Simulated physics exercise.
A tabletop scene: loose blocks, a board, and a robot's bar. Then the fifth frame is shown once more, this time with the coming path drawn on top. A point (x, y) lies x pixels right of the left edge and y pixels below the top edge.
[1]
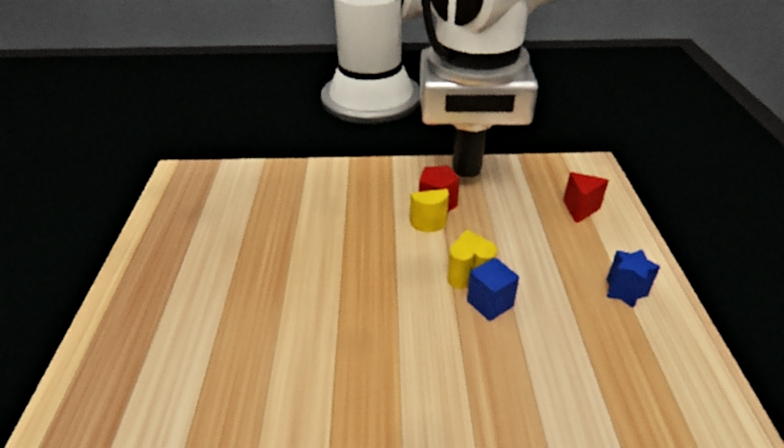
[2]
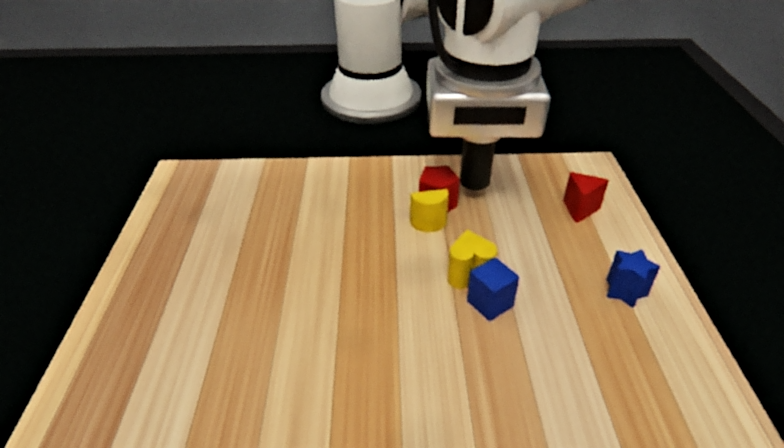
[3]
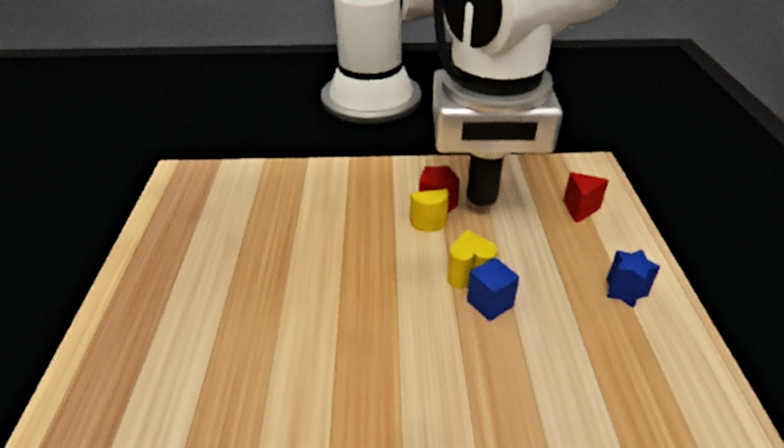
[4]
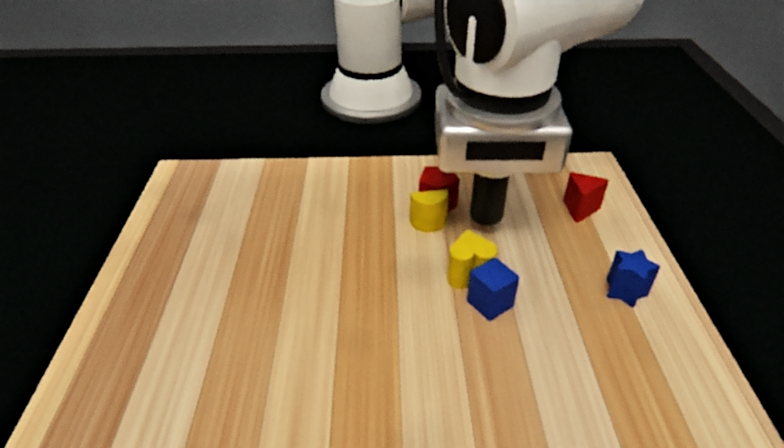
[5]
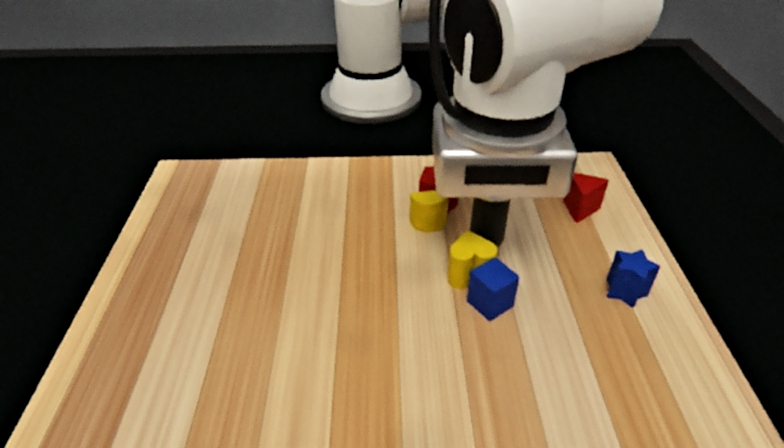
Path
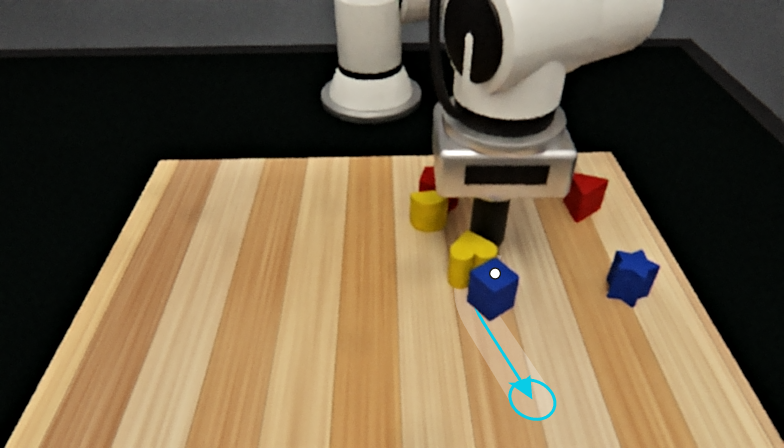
A white robot arm with a dark bar reaches over the far edge of a striped wooden tabletop, seen from the front and slightly above against black surroundings. Two red blocks, a yellow half-round block, a yellow heart-shaped block, a blue cube and a blue star-shaped block sit centre to right. The arm moves the bar toward the viewer and slightly right, nearing the heart, while the blocks and camera stay still.
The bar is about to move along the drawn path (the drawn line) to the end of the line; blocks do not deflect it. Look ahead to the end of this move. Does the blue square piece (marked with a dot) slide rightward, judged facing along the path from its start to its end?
No, that is not what happens.
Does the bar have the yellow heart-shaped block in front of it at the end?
No, that is not what happens.
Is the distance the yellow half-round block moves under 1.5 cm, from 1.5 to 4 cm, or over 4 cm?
The answer here is less than 1.5 cm.
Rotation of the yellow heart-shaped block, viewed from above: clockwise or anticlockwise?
If we look at it from overhead, the yellow heart-shaped block pivots clockwise.
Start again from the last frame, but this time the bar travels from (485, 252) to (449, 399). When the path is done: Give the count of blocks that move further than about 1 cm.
The push moves two blocks more than 1 cm.
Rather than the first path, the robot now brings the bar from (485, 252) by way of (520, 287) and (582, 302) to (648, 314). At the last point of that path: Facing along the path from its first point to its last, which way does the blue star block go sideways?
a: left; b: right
Option a.
Path on the board, from (485, 252) via (473, 293) and (496, 342), ending at (532, 399); the dot is on the blue square piece.
The first path, step by step. One third of the way, bar at (474, 281); yellow heart-shaped block at (446, 279), turned 20° clockwise; blue square piece at (503, 286).
Two thirds of the way, bar at (498, 330); yellow heart-shaped block at (443, 285), turned 35° clockwise; blue square piece at (543, 322), turned 45° anticlockwise.
At the end, bar at (536, 387); yellow half-round block in place; yellow heart-shaped block at (443, 285), turned 35° clockwise; blue square piece at (559, 329), turned 70° anticlockwise.
